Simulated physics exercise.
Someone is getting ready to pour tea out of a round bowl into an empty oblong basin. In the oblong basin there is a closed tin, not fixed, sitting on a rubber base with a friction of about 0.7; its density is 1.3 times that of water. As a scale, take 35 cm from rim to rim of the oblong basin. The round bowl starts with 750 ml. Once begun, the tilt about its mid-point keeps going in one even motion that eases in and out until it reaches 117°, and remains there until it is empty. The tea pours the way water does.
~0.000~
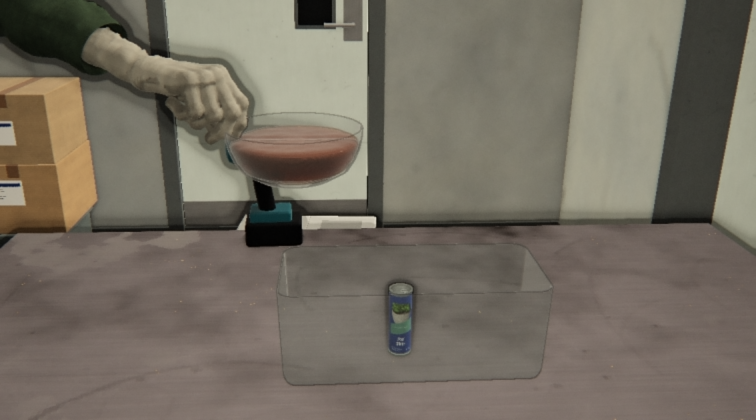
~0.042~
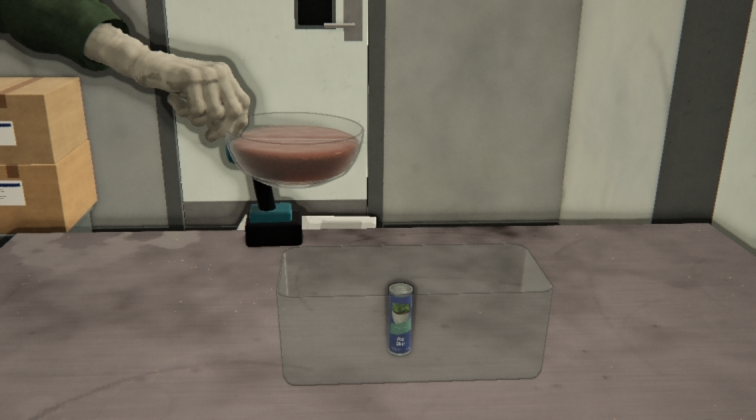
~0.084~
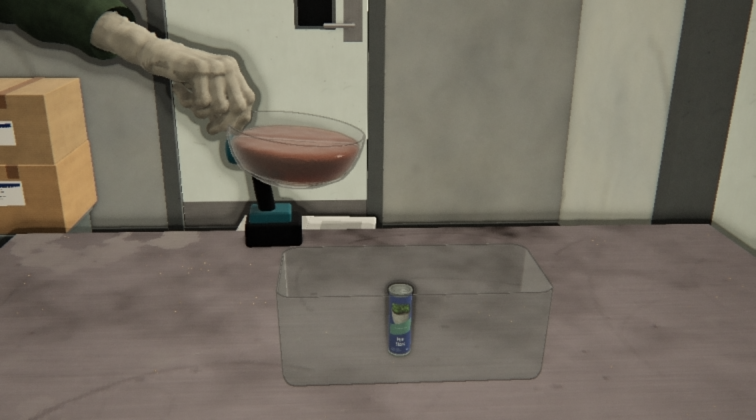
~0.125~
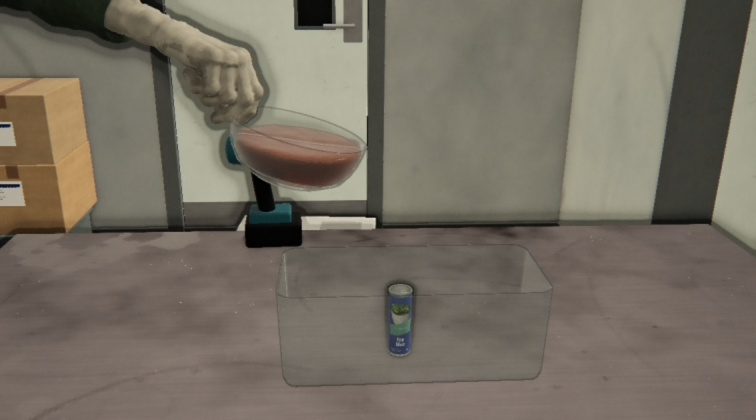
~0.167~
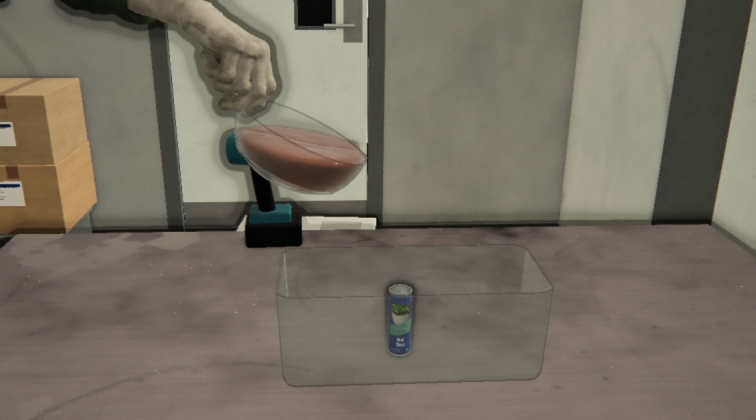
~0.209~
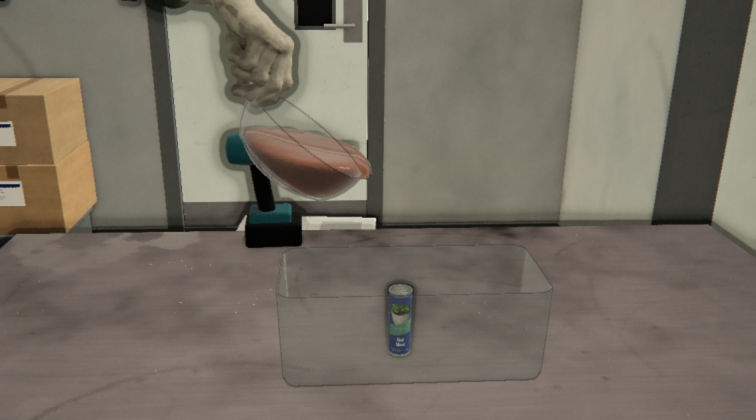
A pale hand in a dark green sleeve, at upper left, steadily tilts a clear round bowl of reddish-brown tea rightward, the liquid sliding to its lower right rim. Below, on a grey-brown tabletop, a transparent oblong basin holds an upright blue-and-green tin, with cardboard boxes at left and a teal-and-black tool behind. The fixed, slightly raised front view shows a room with a pale door and grey walls.
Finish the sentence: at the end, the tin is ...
Lying on its side.
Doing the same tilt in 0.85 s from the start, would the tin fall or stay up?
Holds steady.
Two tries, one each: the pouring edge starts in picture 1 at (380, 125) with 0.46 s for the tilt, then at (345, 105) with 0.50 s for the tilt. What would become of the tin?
Trial 1 - tin stays standing; trial 2 - tin tips.
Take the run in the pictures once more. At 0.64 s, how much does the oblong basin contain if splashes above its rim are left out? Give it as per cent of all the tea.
Value: Approx. 98 %.
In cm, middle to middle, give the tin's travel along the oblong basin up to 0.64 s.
The tin has gone some 2 cm.
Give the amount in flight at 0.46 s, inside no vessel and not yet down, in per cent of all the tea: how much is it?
Around 36 percent.
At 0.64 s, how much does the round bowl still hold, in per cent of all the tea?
About 0 per cent.
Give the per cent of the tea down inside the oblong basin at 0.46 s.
62 %, more or less.
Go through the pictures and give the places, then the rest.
It leans 0°; its right rim is at (362, 128); the tea meets the walls at (230, 139) and (359, 138); the oblong basin's rim runs from (280, 272) to (539, 267); the tin's top is at (401, 292), in the first picture.
It leans 2°; its right rim is at (363, 130); the tea meets the walls at (231, 138) and (359, 140), in the second picture.
It leans 7°; its right rim is at (364, 137); the tea meets the walls at (232, 136) and (360, 143), in the third picture.
It leans 15°; its right rim is at (365, 147); the tea meets the walls at (235, 132) and (362, 147), in the fourth picture.
It leans 26°; its right rim is at (365, 160); the tea meets the walls at (239, 132) and (359, 150); 1 per cent is over the edge, in the fifth picture.
It leans 39°; its right rim is at (361, 175); the tea meets the walls at (244, 131) and (348, 157); 8 per cent is over the edge, in the sixth picture.
After 0.46 s the tilt is 111° and 2 per cent is still to pour; the tin stands where it began.
After 0.64 s the tilt is 117° and 0 per cent is still to pour; the tin leans 12°.
After 0.82 s the tilt is 117° and 0 per cent is still to pour; the tin leans 56°.
After 1.03 s the tilt is 117° and 0 per cent is still to pour; the tin lies on its side.
In the end the tin lies on its side.
